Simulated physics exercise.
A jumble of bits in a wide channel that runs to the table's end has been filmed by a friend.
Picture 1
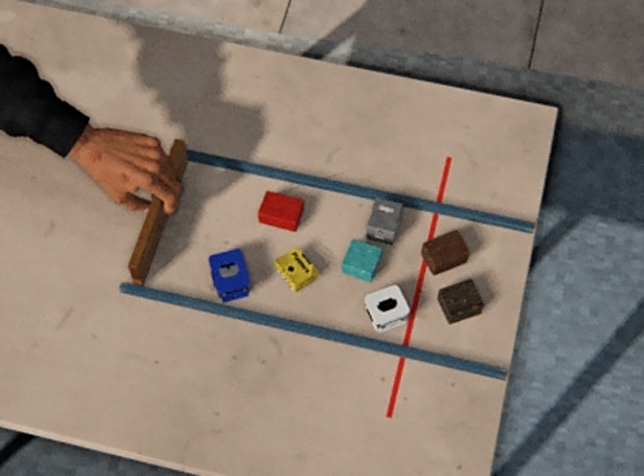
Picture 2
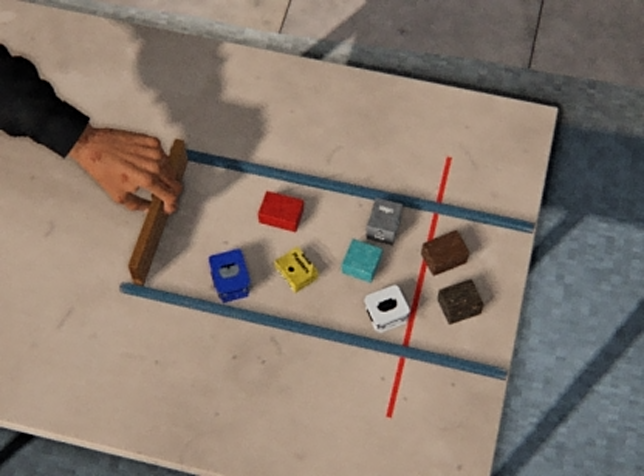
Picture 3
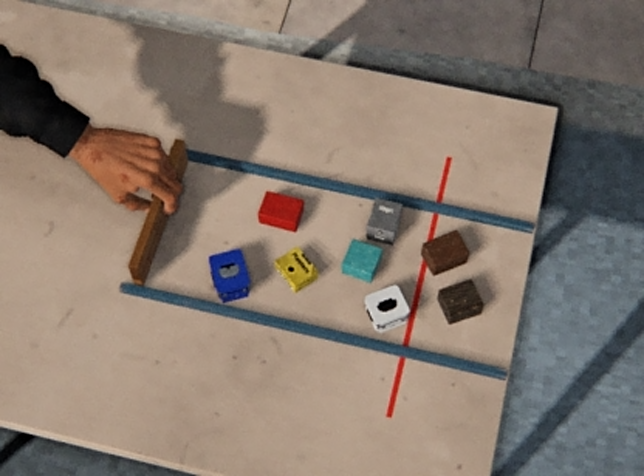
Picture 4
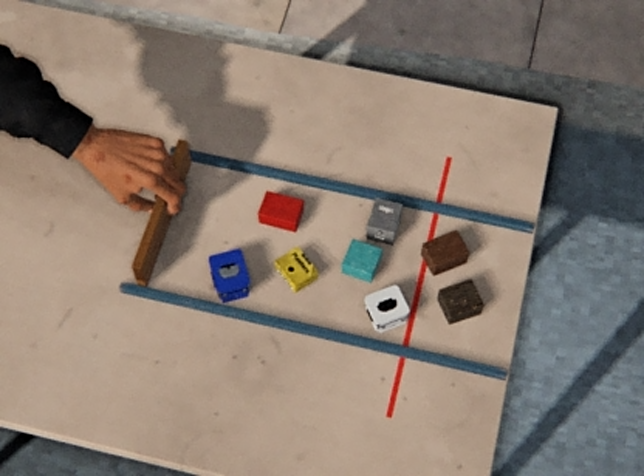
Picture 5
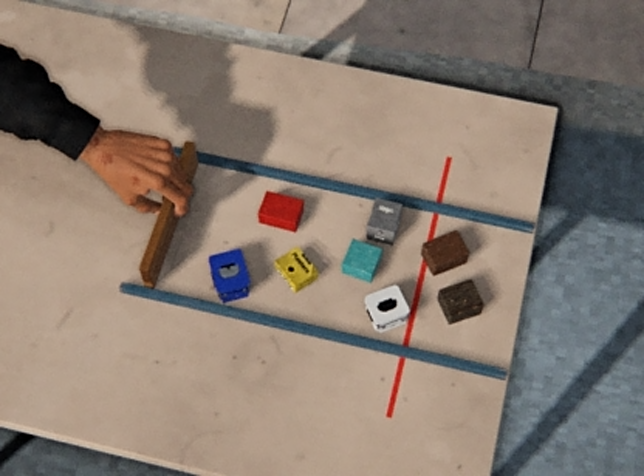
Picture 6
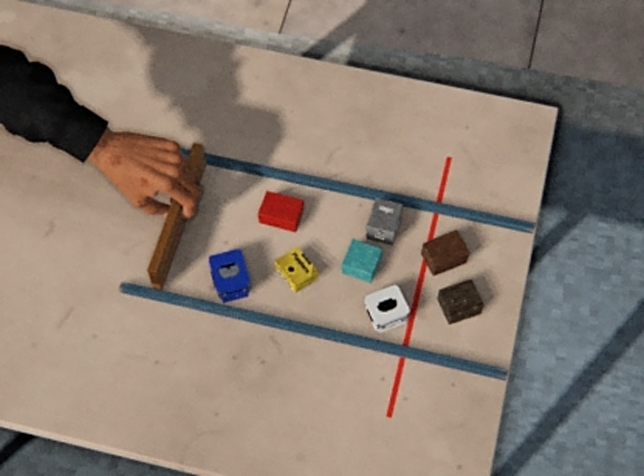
On a tabletop channel, a hand slides a wooden board slightly right toward scattered, unmoving small blocks.
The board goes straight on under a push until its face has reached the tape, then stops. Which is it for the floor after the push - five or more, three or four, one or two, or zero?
For the floor it is zero.
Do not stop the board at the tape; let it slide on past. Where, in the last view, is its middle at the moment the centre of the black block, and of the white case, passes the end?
Roughly at (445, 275) and roughly at (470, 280).
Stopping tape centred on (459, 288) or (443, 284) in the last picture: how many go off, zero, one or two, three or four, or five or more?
Taking them in turn, just one or two; none at all.
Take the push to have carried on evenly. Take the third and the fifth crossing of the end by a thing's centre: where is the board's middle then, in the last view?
At (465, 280) for the third, at (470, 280) for the fifth.
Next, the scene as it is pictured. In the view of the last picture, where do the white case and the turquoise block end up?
The white case ends at (460, 337) and the turquoise block at (472, 286).
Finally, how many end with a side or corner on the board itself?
That makes 3.
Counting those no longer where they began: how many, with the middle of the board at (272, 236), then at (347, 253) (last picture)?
Up to then 3, and up to the other point 6.
A little later, none off yet; black block at rest near (460, 302); brown block at rest near (445, 253); white case at rest near (387, 310).
When it is over, the number that fall off is zero.
